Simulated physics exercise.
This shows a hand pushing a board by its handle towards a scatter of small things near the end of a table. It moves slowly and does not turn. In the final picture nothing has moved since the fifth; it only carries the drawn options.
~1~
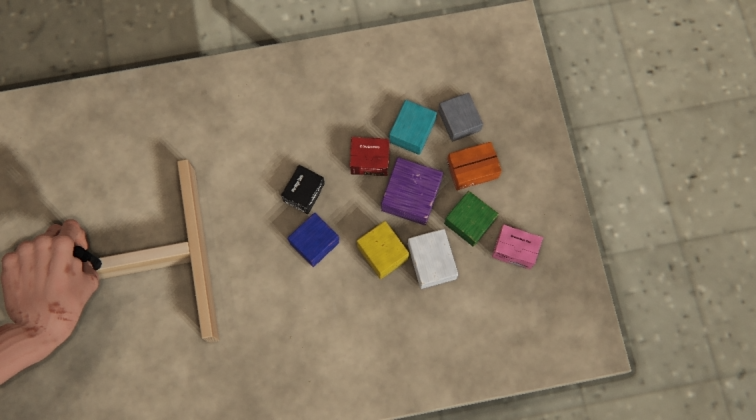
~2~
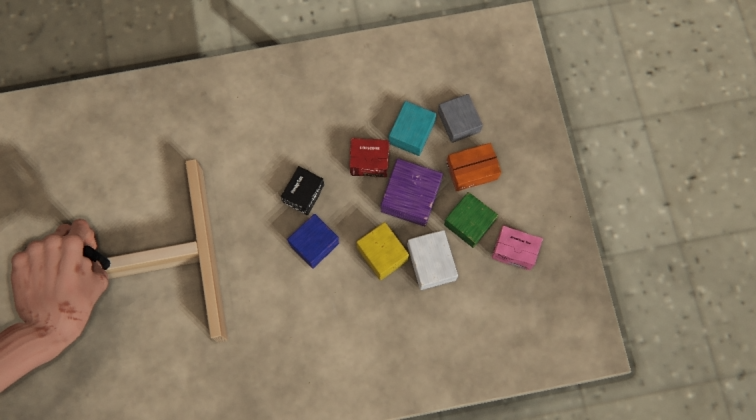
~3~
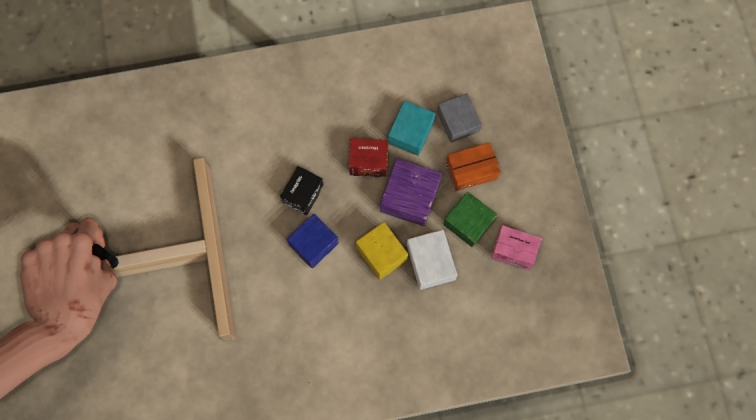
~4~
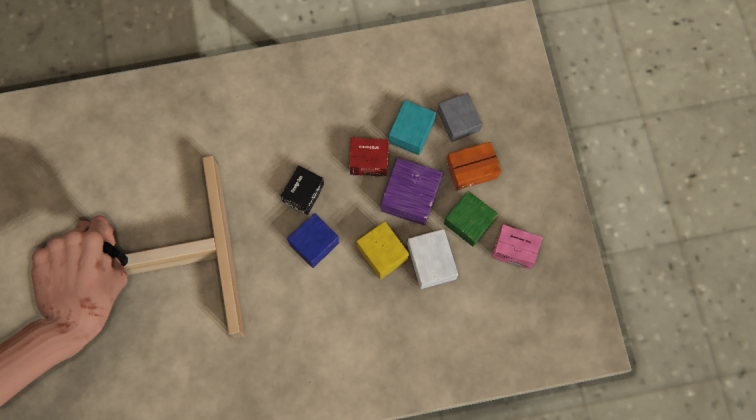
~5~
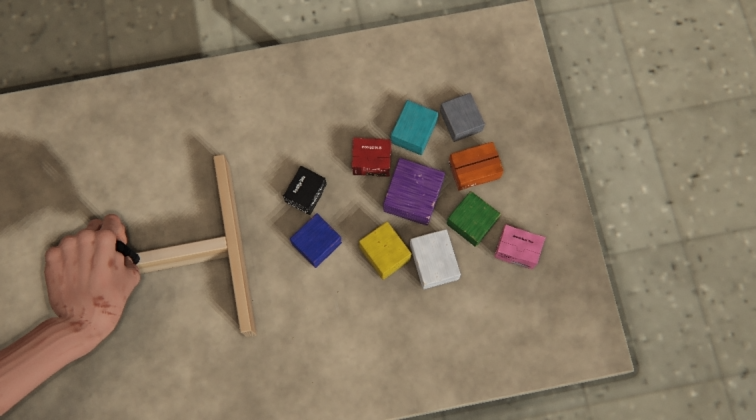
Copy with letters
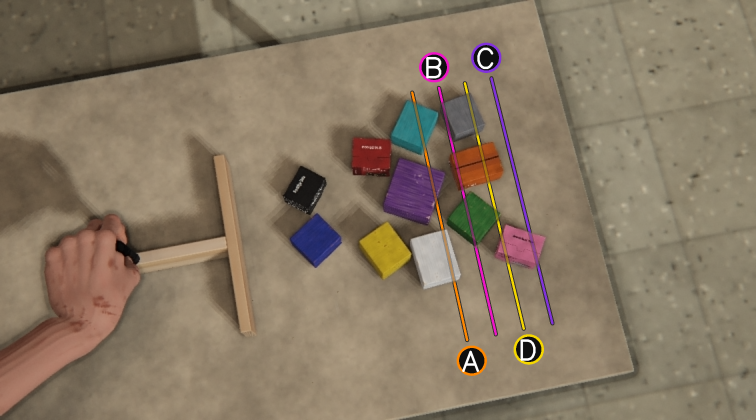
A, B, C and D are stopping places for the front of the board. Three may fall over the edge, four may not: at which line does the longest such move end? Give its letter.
It can go as far as C.
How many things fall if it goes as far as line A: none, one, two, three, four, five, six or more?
The count is none.
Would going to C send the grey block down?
By then, no.
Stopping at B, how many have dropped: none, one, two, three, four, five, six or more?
By then, none.
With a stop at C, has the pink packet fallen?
By then, yes.
On the marked copy, A at (439, 212); B at (466, 206); C at (521, 196); D at (493, 201).
Taking C. A third of the way, board (338, 221); red packet (378, 155); yellow block (392, 260).
Two thirds of the way, board (442, 201); pink packet (556, 250); orange box (520, 136).
When it is over, board (522, 186); pink packet over the edge; green block over the edge; two fallen.
As for the rest, A is within the limit but short; B is within the limit but short; D is within the limit but short.
